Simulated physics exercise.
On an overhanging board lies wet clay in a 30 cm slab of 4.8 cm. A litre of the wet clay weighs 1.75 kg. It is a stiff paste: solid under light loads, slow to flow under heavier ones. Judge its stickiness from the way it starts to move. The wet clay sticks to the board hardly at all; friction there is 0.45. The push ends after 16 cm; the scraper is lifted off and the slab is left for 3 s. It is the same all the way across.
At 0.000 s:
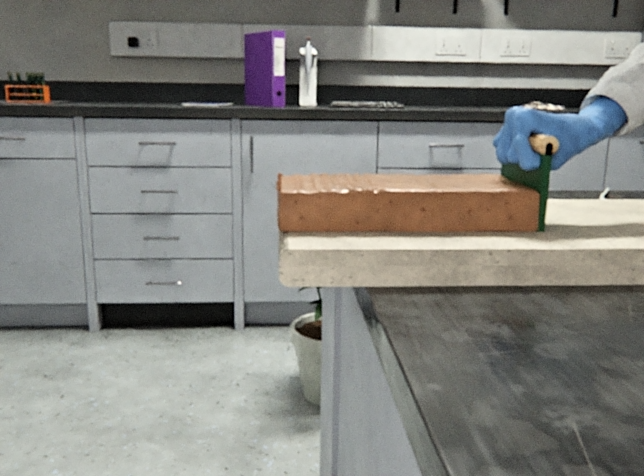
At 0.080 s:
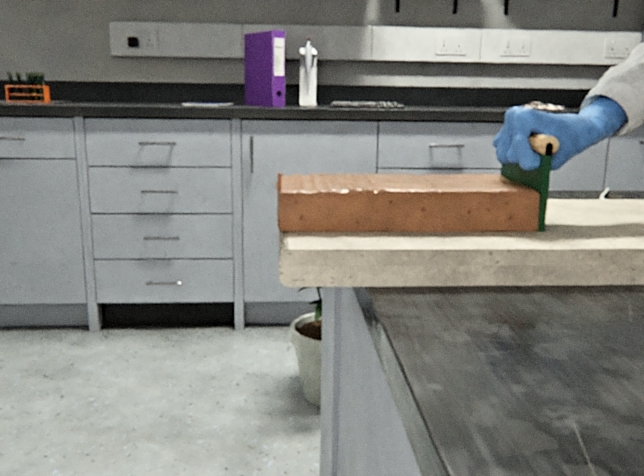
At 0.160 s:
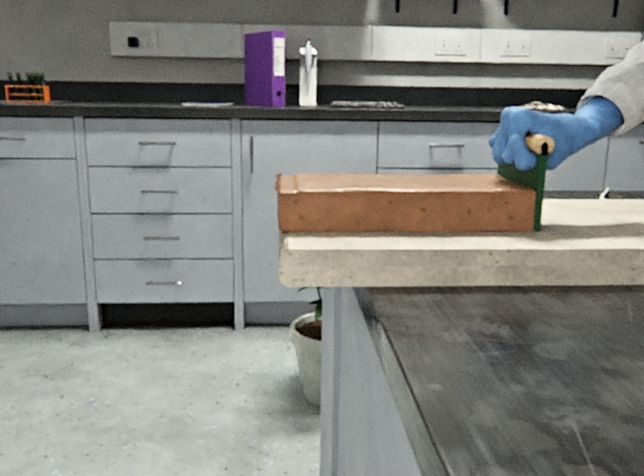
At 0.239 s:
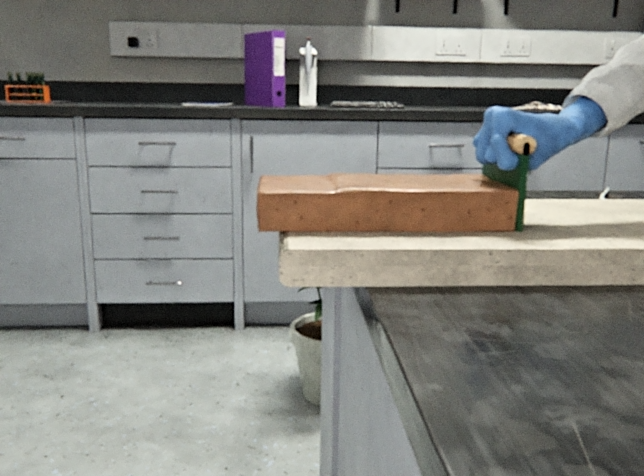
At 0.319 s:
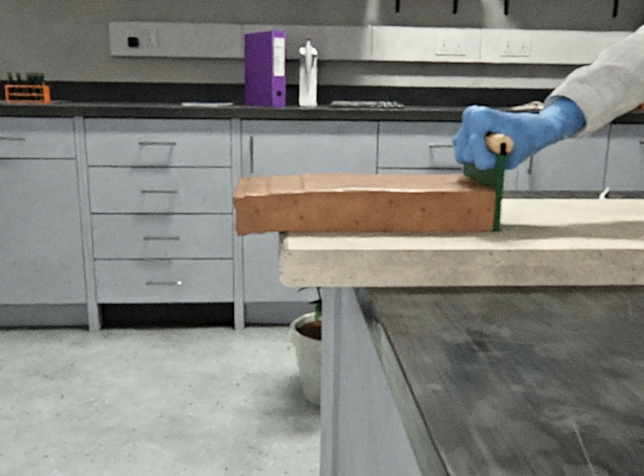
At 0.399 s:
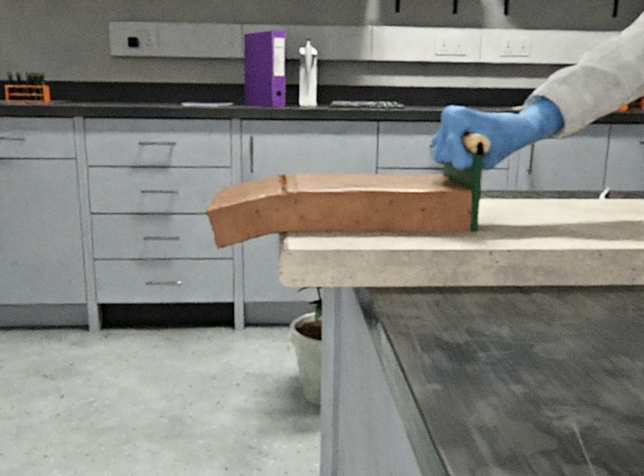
A gloved hand with a scraper pushes a clay slab left past the board's edge, its front end bending downward.
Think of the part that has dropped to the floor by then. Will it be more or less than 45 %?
The result is more than 45 %.
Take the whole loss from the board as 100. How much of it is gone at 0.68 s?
About 90 %.
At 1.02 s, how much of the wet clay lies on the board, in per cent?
Some 45 per cent.
By 0.68 s, 47 % lies on the board and 30 % has fallen.
By 1.02 s, 43 % lies on the board and 57 % has fallen.
By 1.36 s, 43 % lies on the board and 57 % has fallen.
By 1.70 s, 43 % lies on the board and 57 % has fallen.
By 3.70 s, at the end, 43 % lies on the board and 57 % has fallen.
